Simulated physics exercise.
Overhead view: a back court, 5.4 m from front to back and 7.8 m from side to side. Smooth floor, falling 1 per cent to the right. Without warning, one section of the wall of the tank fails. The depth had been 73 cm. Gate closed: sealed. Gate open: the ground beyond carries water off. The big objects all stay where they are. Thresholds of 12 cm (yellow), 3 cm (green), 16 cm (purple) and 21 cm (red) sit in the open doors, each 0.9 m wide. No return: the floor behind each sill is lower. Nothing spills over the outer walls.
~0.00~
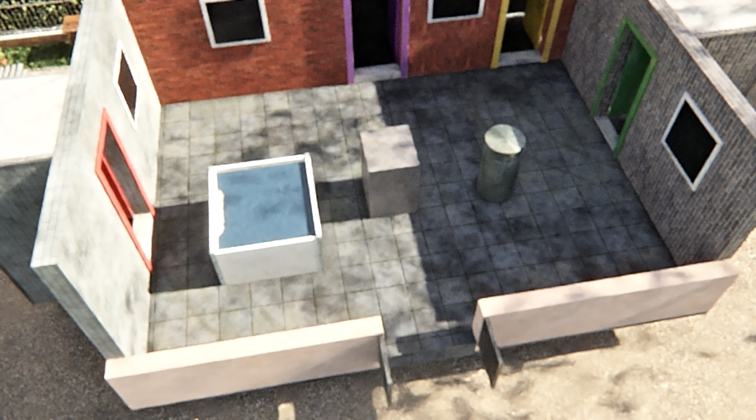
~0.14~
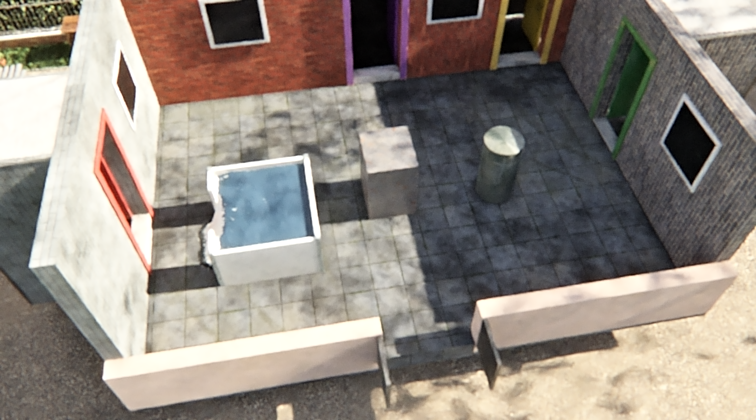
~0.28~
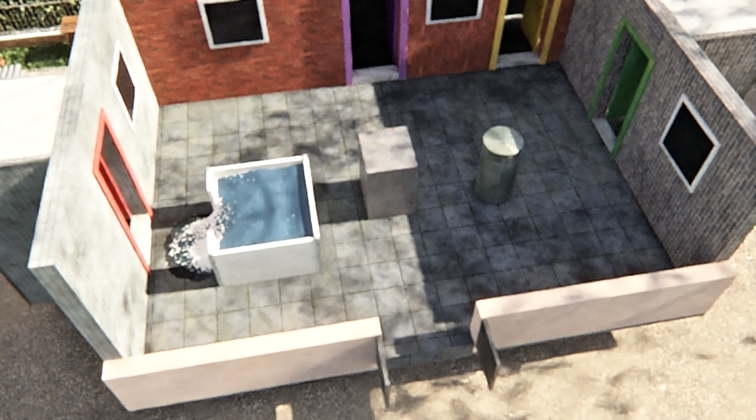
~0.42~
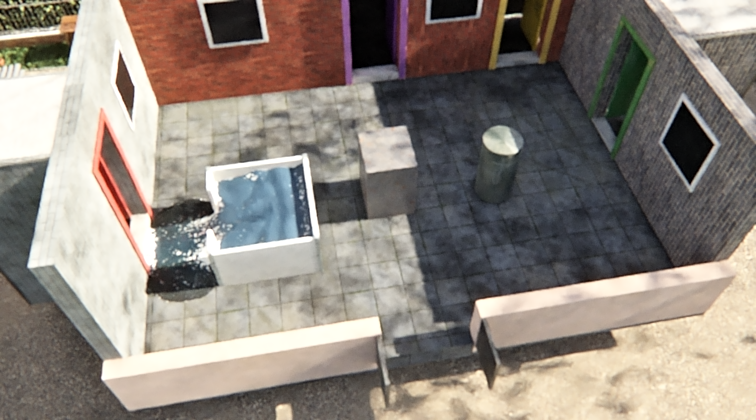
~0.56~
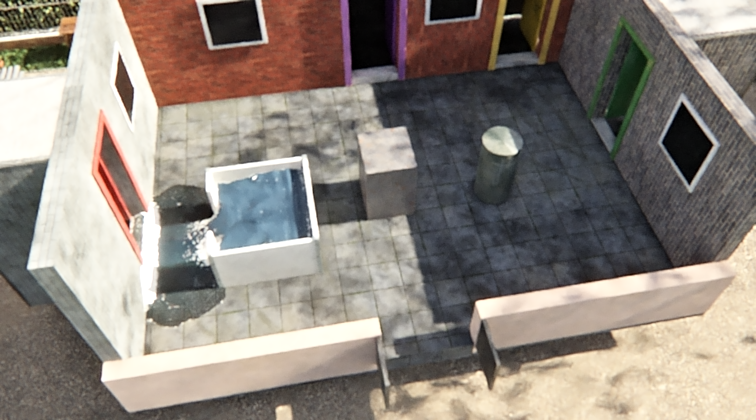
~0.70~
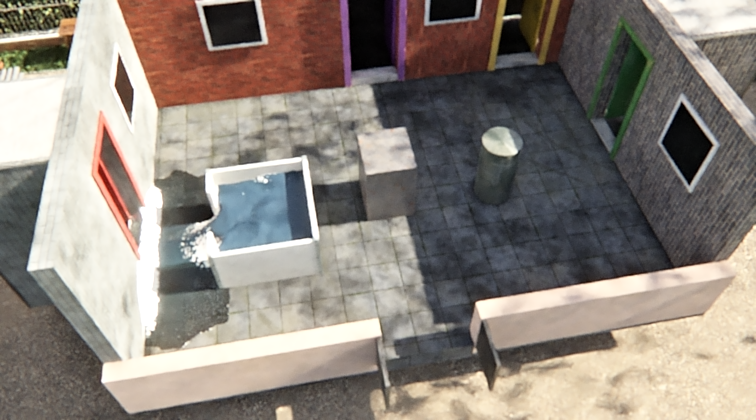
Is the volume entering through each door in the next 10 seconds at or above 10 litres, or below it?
As I see it, at the yellow door the inflow will be within bounds; at the green door the inflow will be out of bounds; at the purple door the inflow will be within bounds; at the red door the inflow will be out of bounds.
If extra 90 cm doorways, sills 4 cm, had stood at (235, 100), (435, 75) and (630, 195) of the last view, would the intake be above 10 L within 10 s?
In sequence the answers are more than that, less than that and more than that.
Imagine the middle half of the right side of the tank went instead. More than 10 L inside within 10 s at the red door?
Note: Red door, short of the mark.
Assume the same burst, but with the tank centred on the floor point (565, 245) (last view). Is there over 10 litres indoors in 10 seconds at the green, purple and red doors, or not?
So the green door keeps within it, the purple door keeps within it and the red door keeps within it.
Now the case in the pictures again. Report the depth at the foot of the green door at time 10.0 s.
About 7.5 cm.
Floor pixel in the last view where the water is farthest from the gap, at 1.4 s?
(158, 114).
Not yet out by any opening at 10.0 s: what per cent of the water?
Remaining: Roughly 88 %.
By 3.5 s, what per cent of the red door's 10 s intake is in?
Share by then: ~ 100 %.
After 1.4 s water covers 15 % of the floor and is deepest (40 cm) near (150, 260); yellow door not reached, green door not reached, purple door not reached, red door 39 cm at the sill, 67 L in.
After 2.2 s water covers 20 % of the floor and is deepest (28 cm) near (143, 383); yellow door not reached, green door not reached, purple door not reached, red door 26 cm at the sill, 118 L in.
After 3.5 s water covers 40 % of the floor and is deepest (22 cm) near (143, 383); yellow door not reached, green door not reached, purple door 3 cm at the sill, 0 L in, red door 19 cm at the sill, 133 L in.
After 6.0 s water covers 80 % of the floor and is deepest (12 cm) near (143, 383); yellow door 2 cm at the sill, 0 L in, green door not reached, purple door 3 cm at the sill, 0 L in, red door 11 cm at the sill, 134 L in.
After 10.0 s water covers 95 % of the floor and is deepest (8 cm) near (611, 193); yellow door 4 cm at the sill, 0 L in, green door 8 cm at the sill, 25 L in, purple door 2 cm at the sill, 0 L in, red door 5 cm at the sill, 134 L in.
